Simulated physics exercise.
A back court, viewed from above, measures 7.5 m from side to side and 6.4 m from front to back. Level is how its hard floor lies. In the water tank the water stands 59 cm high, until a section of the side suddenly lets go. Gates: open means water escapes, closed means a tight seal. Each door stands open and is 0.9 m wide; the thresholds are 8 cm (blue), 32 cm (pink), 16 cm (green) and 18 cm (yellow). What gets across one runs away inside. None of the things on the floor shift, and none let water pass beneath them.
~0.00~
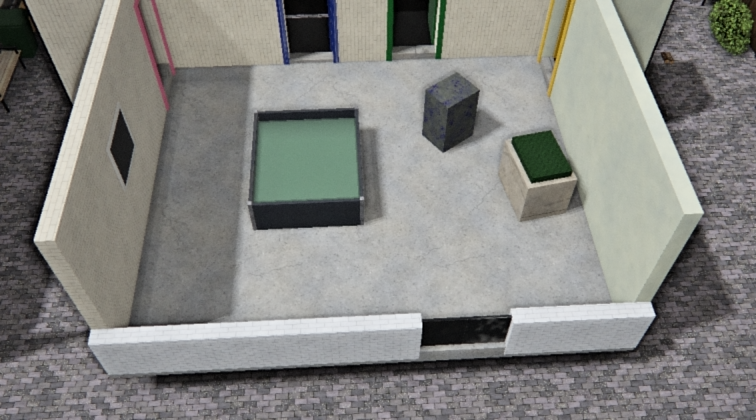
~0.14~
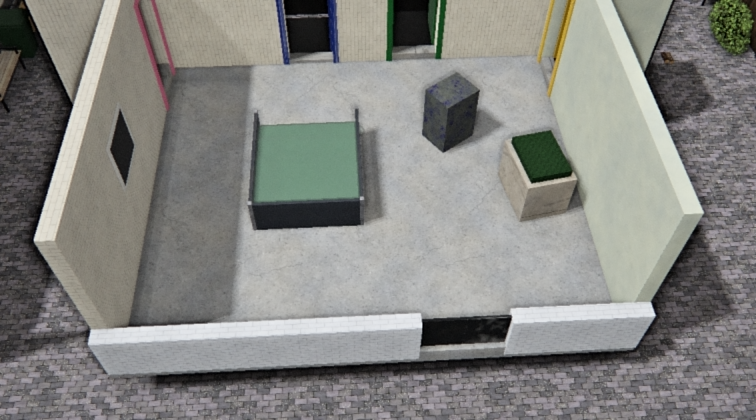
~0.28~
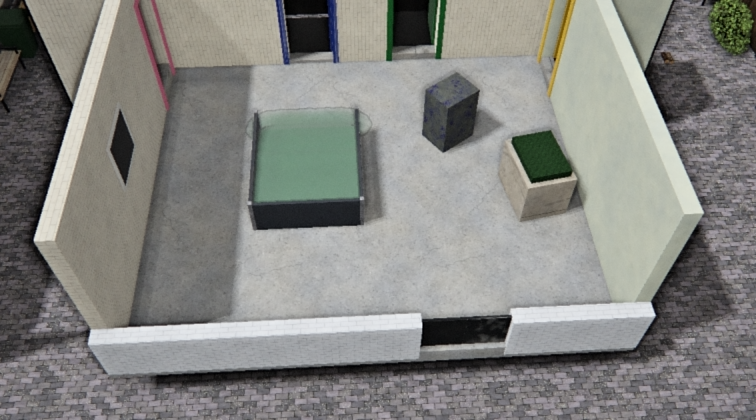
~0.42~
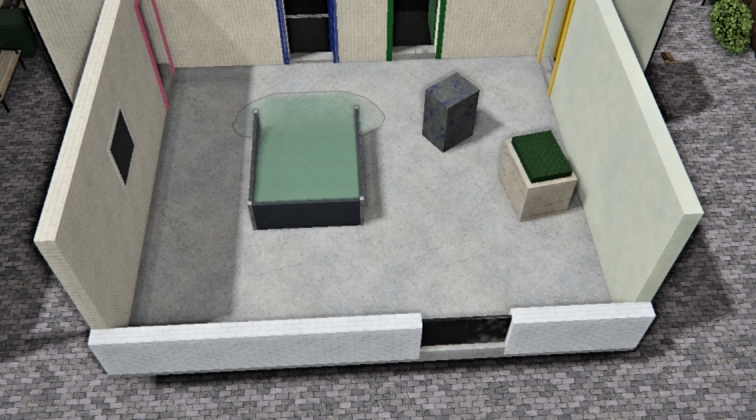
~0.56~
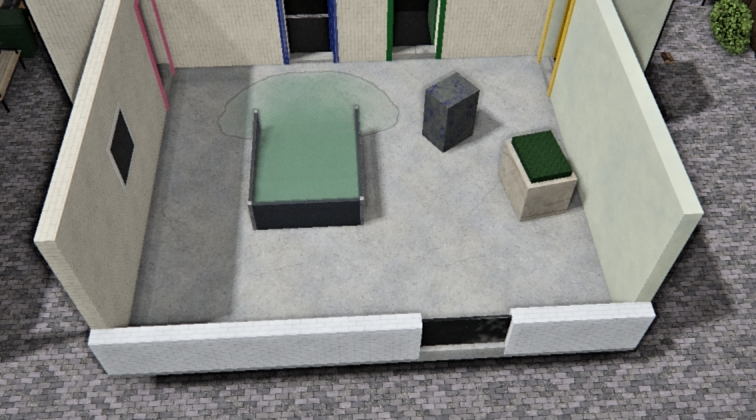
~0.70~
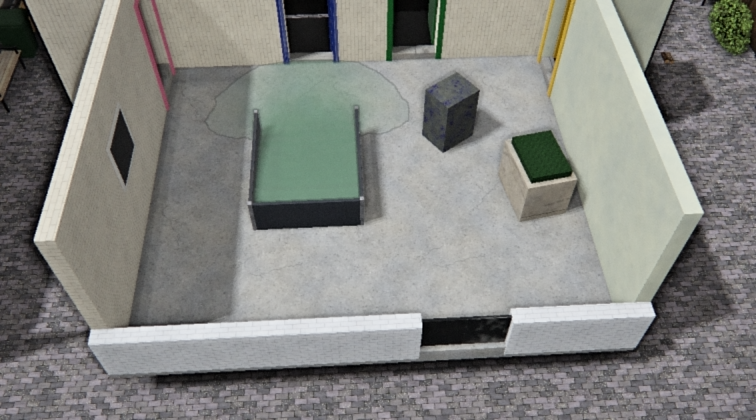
Back court with a dark-walled water tank, its far side opening and green water spreading in a widening sheet across grey floor.
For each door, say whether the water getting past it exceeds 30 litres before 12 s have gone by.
As I see it, blue door: Past the limit. Pink door: Within the limit. Green door: Within the limit. Yellow door: Within the limit.
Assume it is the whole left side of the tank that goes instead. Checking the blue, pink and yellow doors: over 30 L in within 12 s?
Door blue stays within, door pink stays within, door yellow stays within.
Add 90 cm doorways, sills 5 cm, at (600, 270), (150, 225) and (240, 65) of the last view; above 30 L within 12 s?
Check each in turn: The first fails, the second fails, the third succeeds.
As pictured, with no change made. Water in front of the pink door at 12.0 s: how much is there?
The depth there is near 3.5 cm.
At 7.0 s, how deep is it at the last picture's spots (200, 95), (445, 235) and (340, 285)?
Depths in turn: Roughly 8, 0 and 0 centimetres.
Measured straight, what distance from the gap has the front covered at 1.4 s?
That works out near 3.2 m.
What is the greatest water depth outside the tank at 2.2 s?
About 34 cm.
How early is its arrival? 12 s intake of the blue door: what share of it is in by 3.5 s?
90 percent or so by then.
After 1.4 s water covers 20 % of the floor and is deepest (32 cm) near (281, 67); blue door 27 cm at the sill, 100 L in, pink door not reached, green door 9 cm at the sill, 0 L in, yellow door not reached.
After 2.2 s water covers 25 % of the floor and is deepest (34 cm) near (184, 70); blue door 31 cm at the sill, 248 L in, pink door 21 cm at the sill, 0 L in, green door 15 cm at the sill, 0 L in, yellow door not reached.
After 3.5 s water covers 40 % of the floor and is deepest (22 cm) near (174, 76); blue door 18 cm at the sill, 384 L in, pink door 20 cm at the sill, 0 L in, green door 10 cm at the sill, 0 L in, yellow door 17 cm at the sill, 0 L in.
After 7.0 s water covers 70 % of the floor and is deepest (10 cm) near (567, 207); blue door 7 cm at the sill, 424 L in, pink door 8 cm at the sill, 0 L in, green door 4 cm at the sill, 0 L in, yellow door 8 cm at the sill, 0 L in.
After 12.0 s water covers 95 % of the floor and is deepest (7 cm) near (414, 337); blue door 3 cm at the sill, 424 L in, pink door 4 cm at the sill, 0 L in, green door 4 cm at the sill, 0 L in, yellow door 5 cm at the sill, 0 L in.
